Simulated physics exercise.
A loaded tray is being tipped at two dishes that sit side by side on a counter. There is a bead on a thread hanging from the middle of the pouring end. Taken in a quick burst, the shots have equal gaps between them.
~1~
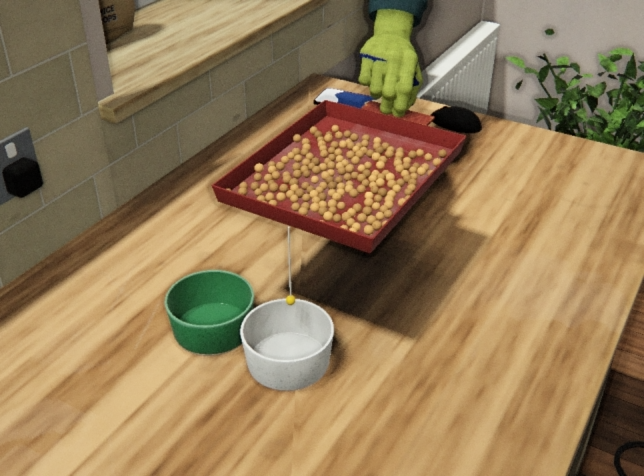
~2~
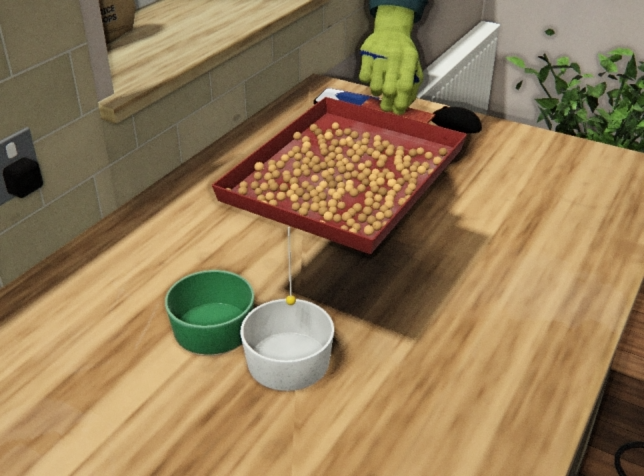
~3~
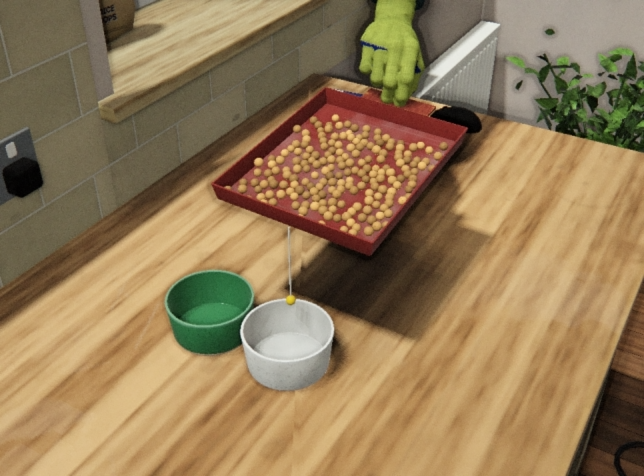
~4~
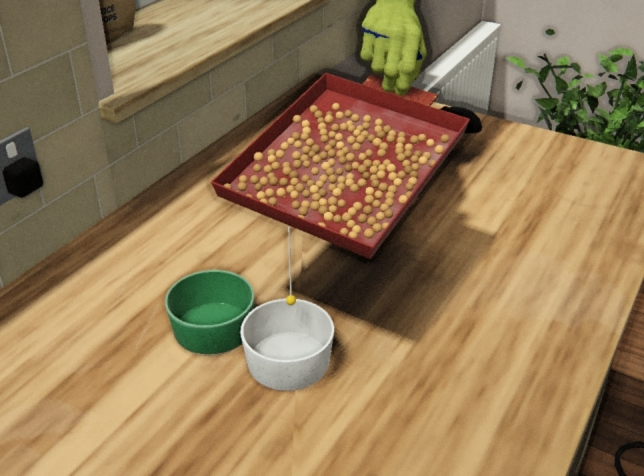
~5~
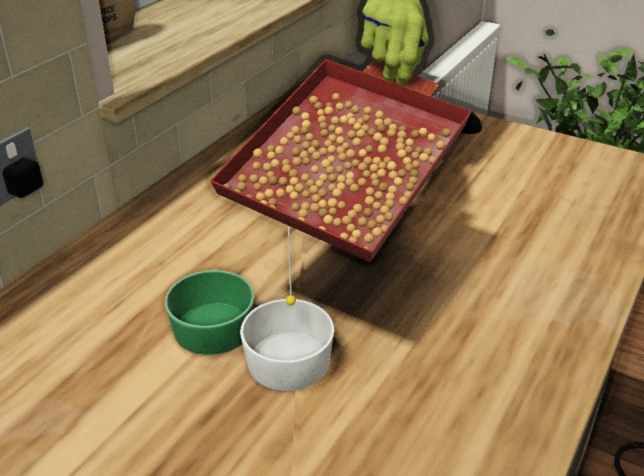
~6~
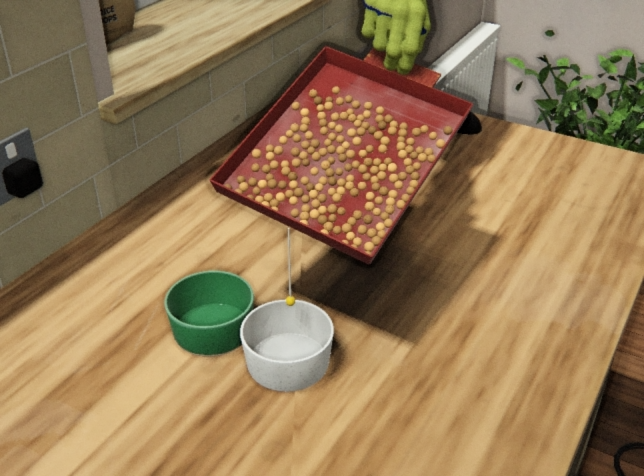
A green-gloved hand steadily raising the far end of a red tray of round wooden beads above green and white dishes.
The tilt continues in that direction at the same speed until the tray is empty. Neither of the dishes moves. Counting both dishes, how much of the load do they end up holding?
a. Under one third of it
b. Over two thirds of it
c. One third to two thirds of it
Answer: A.
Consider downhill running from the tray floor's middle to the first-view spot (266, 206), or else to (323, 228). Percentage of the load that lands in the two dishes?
Roughly 90 percent first and 30 percent second.
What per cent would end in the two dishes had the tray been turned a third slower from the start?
Roughly 10 percent.
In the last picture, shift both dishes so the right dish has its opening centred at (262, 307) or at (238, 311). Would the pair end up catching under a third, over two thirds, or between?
To begin with: Less than a third; after that: Below one third.
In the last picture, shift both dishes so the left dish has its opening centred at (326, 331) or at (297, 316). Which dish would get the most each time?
The first time it's the one placed on the left, and the second time it's the one placed on the right.
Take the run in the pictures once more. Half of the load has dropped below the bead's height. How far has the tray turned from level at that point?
Close to 90 degrees, I reckon.
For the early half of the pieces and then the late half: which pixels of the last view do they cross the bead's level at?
Around (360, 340) and then (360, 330).
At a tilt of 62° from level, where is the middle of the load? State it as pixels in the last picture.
Somewhere about pixel (344, 218).
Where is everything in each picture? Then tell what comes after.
The first frame shows corners of the pouring end (217, 185) and (371, 236), level; middle of the load (339, 180), round wooden beads; left dish (184, 336); right dish (263, 371); bead on its thread (291, 300).
The second frame shows corners of the pouring end (217, 184) and (371, 237), level; middle of the load (339, 179).
The third frame shows corners of the pouring end (216, 183) and (371, 239), tipped barely, lowest at the right corner; middle of the load (339, 176).
The fourth frame shows corners of the pouring end (216, 181) and (371, 243), tipped a little, lowest at the right corner; middle of the load (340, 172).
The fifth frame shows corners of the pouring end (216, 180) and (371, 248), tipped a little, lowest at the right corner; middle of the load (340, 170).
The sixth frame shows corners of the pouring end (215, 179) and (370, 252), tipped clearly, lowest at the right corner; middle of the load (339, 172), almost all on the move; left dish (184, 337); right dish (263, 371).
Just after the last frame, tray tipped steeply; almost all on the tray; just a few in the air.
A moment on, tray tipped right over; about a tenth on the tray; about a tenth in the right dish; roughly two thirds outside both; about a tenth in the air.
Further on, tray tipped past a quarter turn; about a tenth in the right dish; almost all outside both.
When it is over, tray tipped past a quarter turn; about a tenth in the right dish; not one in the left dish; almost all outside both.
